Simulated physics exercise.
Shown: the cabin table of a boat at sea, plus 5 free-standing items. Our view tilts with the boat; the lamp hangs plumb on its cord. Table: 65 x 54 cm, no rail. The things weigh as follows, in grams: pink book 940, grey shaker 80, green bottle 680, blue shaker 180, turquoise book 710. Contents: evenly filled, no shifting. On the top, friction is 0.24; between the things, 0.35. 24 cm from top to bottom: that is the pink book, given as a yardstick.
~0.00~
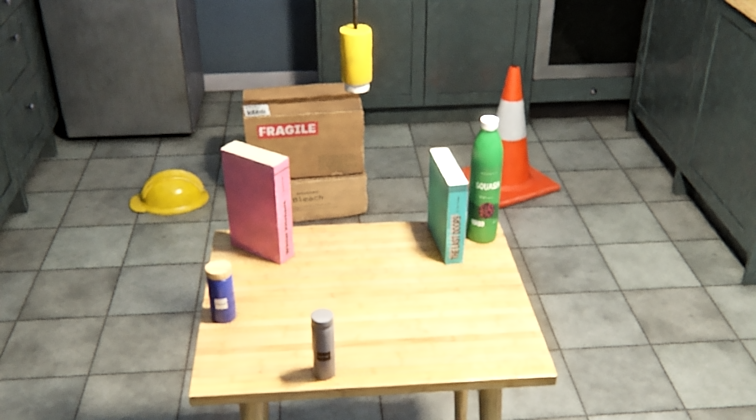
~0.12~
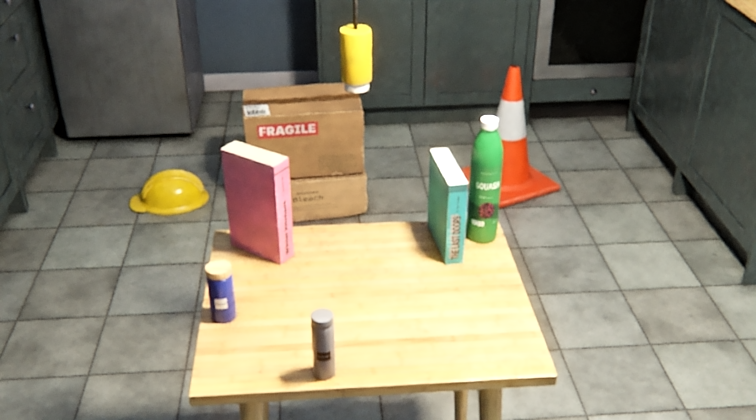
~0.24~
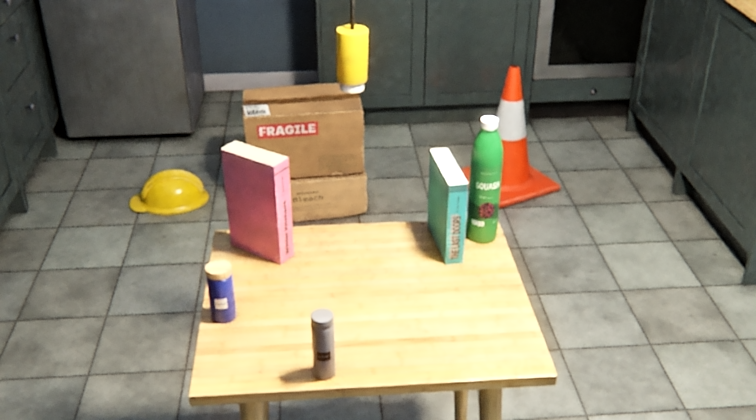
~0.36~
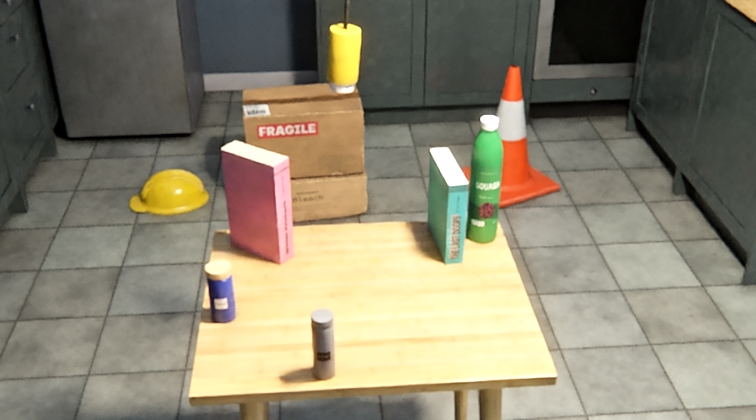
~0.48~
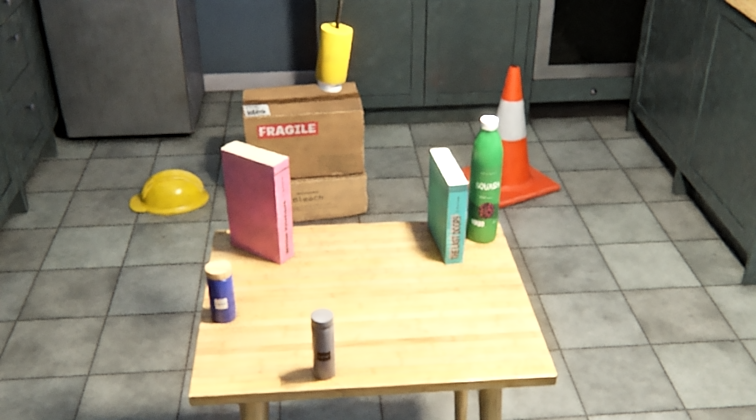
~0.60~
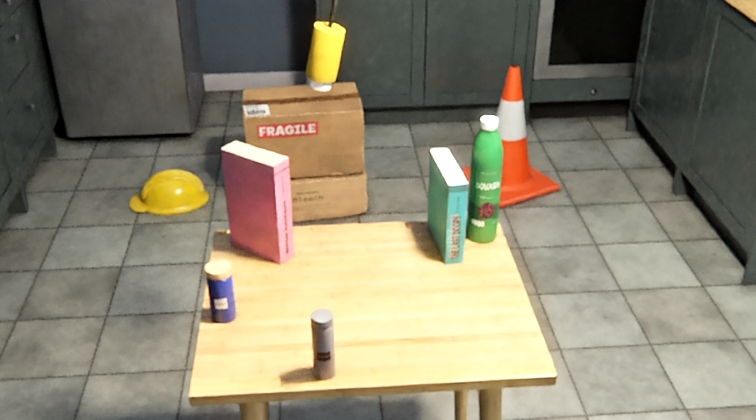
The clip opens on a wooden table holding a pink book, a turquoise book, a green bottle, a blue shaker and a grey shaker, with a yellow lamp hanging straight behind it. The lamp then swings steadily leftward, its cord slanting more and more, while everything on the table stays put.
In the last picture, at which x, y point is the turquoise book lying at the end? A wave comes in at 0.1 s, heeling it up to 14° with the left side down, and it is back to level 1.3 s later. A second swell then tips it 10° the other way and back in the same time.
I would say near (375, 244).
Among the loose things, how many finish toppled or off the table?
So, 1 in all.
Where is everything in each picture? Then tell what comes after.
In the first frame, boat level; turquoise book (446, 206); pink book (258, 203).
In the second frame, boat level; green bottle (485, 180); blue shaker (221, 292).
In the third frame, heel 2°, left side down; pink book (258, 203); grey shaker (323, 344).
In the fourth frame, heel 5°, left side down; green bottle (485, 180); blue shaker (221, 292).
In the fifth frame, heel 9°, left side down; pink book (258, 203); grey shaker (323, 344).
In the sixth frame, heel 12°, left side down; turquoise book (446, 206); green bottle (485, 180).
By 1.00 s, heel 9°, left side down; turquoise book rocked 23° off its seat near (428, 208).
By 1.20 s, heel 3°, left side down; turquoise book on its side near (384, 242).
By 1.30 s, heel 1°, left side down; turquoise book on its side near (376, 243).
When it is over (3.2 s), lying over on the table, turquoise book; the other 4 within 5 cm of the start. In the last view, turquoise book near (375, 243).
